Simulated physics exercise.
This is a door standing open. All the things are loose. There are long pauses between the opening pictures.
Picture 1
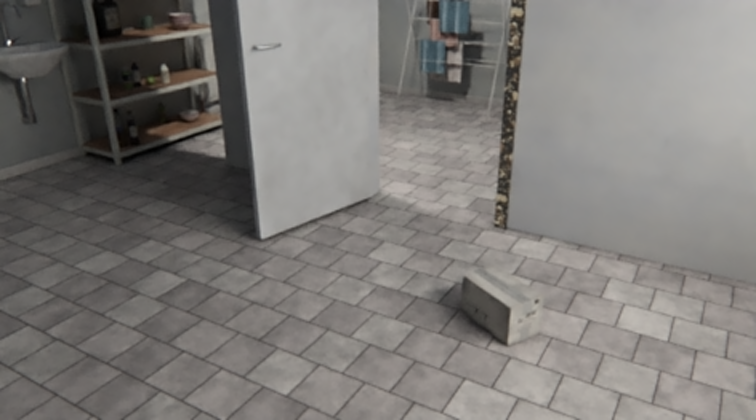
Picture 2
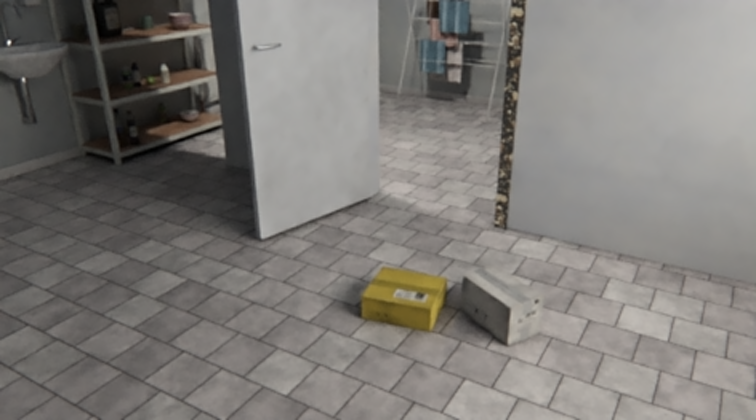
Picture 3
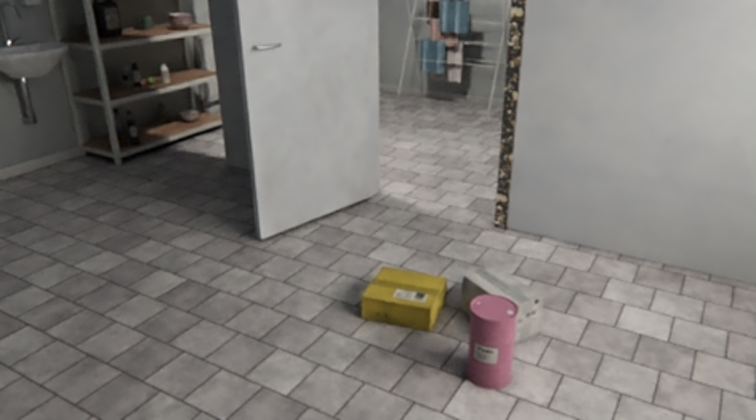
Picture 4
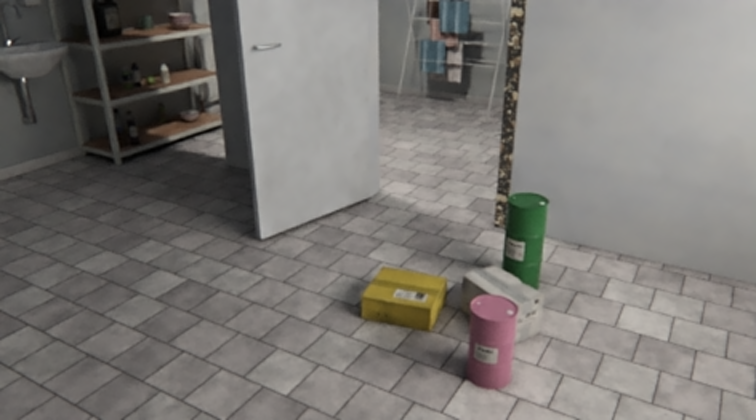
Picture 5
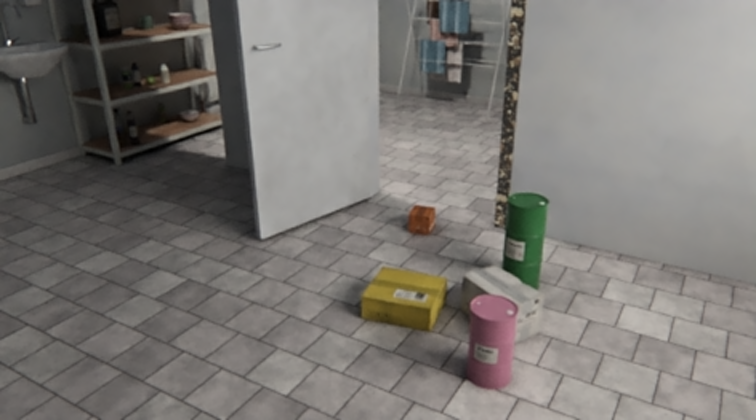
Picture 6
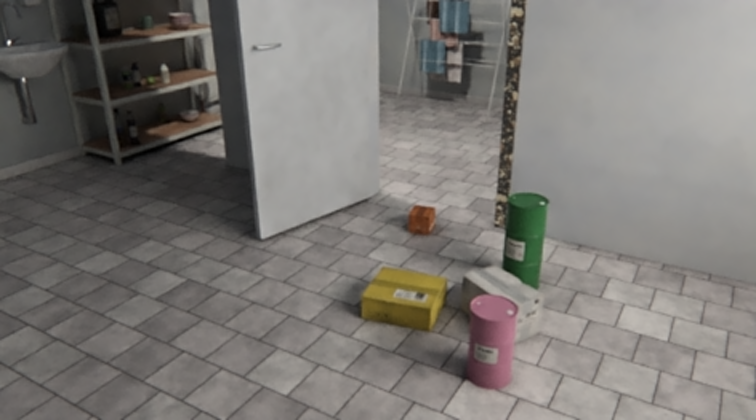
Yellow parcel, pink canister, green canister and small orange box appearing in turn around a white parcel near a still, open door.
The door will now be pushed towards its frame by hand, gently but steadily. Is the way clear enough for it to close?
As it turns out, it shuts.
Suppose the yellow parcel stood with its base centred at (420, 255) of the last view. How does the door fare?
Then it reaches the frame.
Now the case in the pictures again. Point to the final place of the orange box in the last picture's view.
Around (480, 197).
Then, 0.70 s on from there, door 73° open.
Then, 1.20 s on from there, door 30° open; orange box shifted a little near (432, 217).
Then, 1.40 s on from there, door 11° open; orange box shifted well along near (455, 210).
Then, 1.60 s on from there, door 0° open; orange box shifted well along near (473, 201).
In the end, door 0° open; moved from the start, orange box; the other 4 unmoved. At the end, from the last picture's camera, orange box near (480, 197).
